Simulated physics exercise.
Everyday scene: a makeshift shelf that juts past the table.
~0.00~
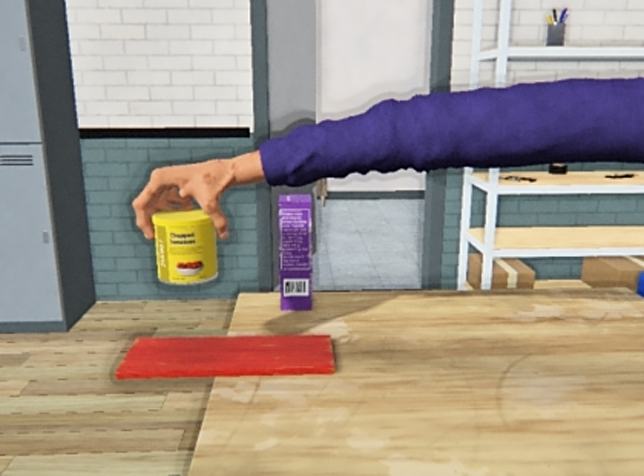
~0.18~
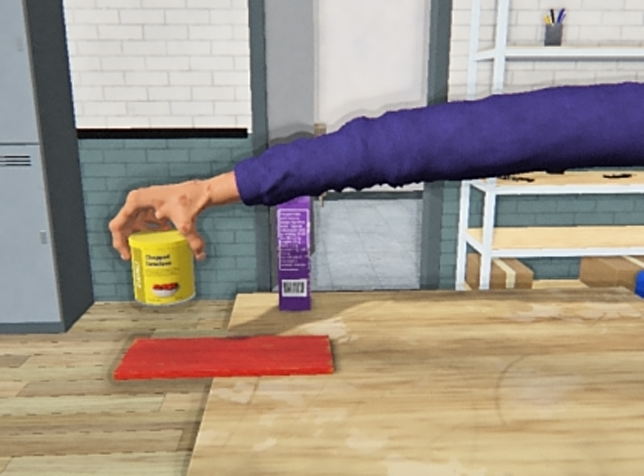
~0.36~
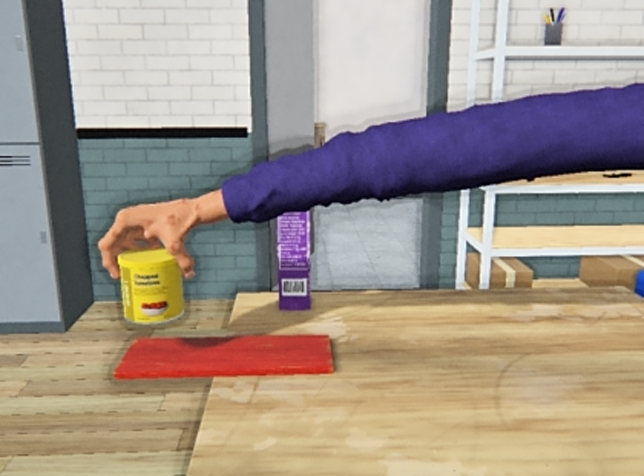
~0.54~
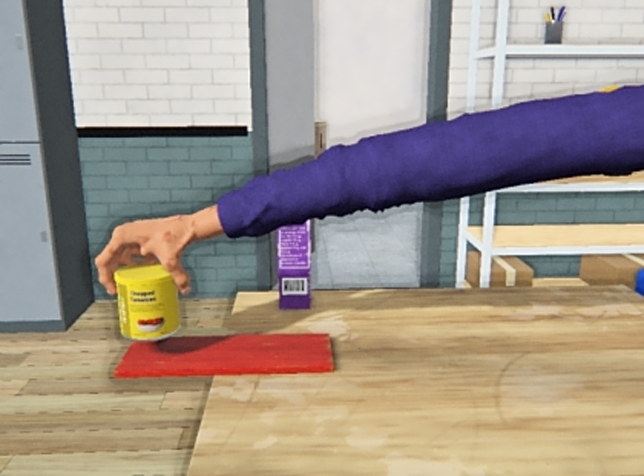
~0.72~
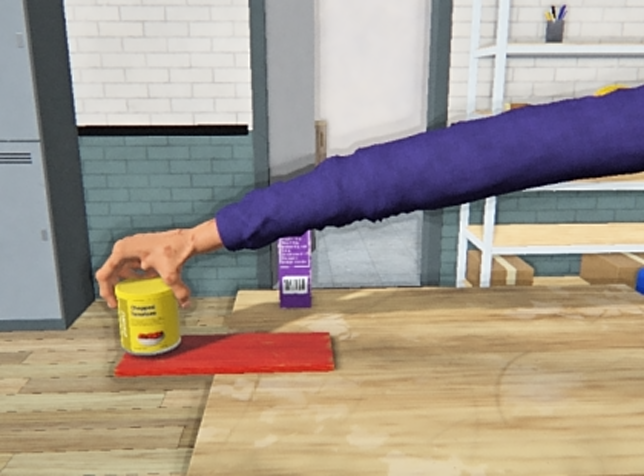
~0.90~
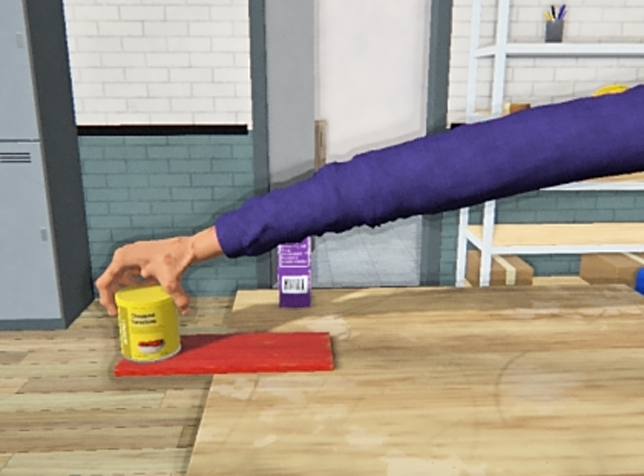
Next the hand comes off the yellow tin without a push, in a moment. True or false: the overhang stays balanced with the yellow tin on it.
False, the board drops.
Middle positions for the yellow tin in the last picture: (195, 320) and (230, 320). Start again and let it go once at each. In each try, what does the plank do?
In the first case it tips off the edge; in the second case it holds.
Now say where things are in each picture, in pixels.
In the first picture, coming down; yellow tin (187, 246); red plank (231, 355).
In the second picture, coming down; yellow tin (163, 267); red plank (229, 356).
In the third picture, coming down; yellow tin (153, 285); red plank (229, 355).
In the fourth picture, coming down; yellow tin (149, 301); red plank (229, 354).
In the fifth picture, coming down; yellow tin (149, 314); red plank (230, 353).
In the sixth picture, in place under the hand; yellow tin (149, 322); red plank (229, 353).
By 1.30 s, red plank and yellow tin now down on the floor or falling.
By 1.40 s, things are still on the move.
By 1.50 s, as before.
When it is over (2.0 s), down on the floor or falling, red plank and yellow tin; purple carton as before. The plank comes down.
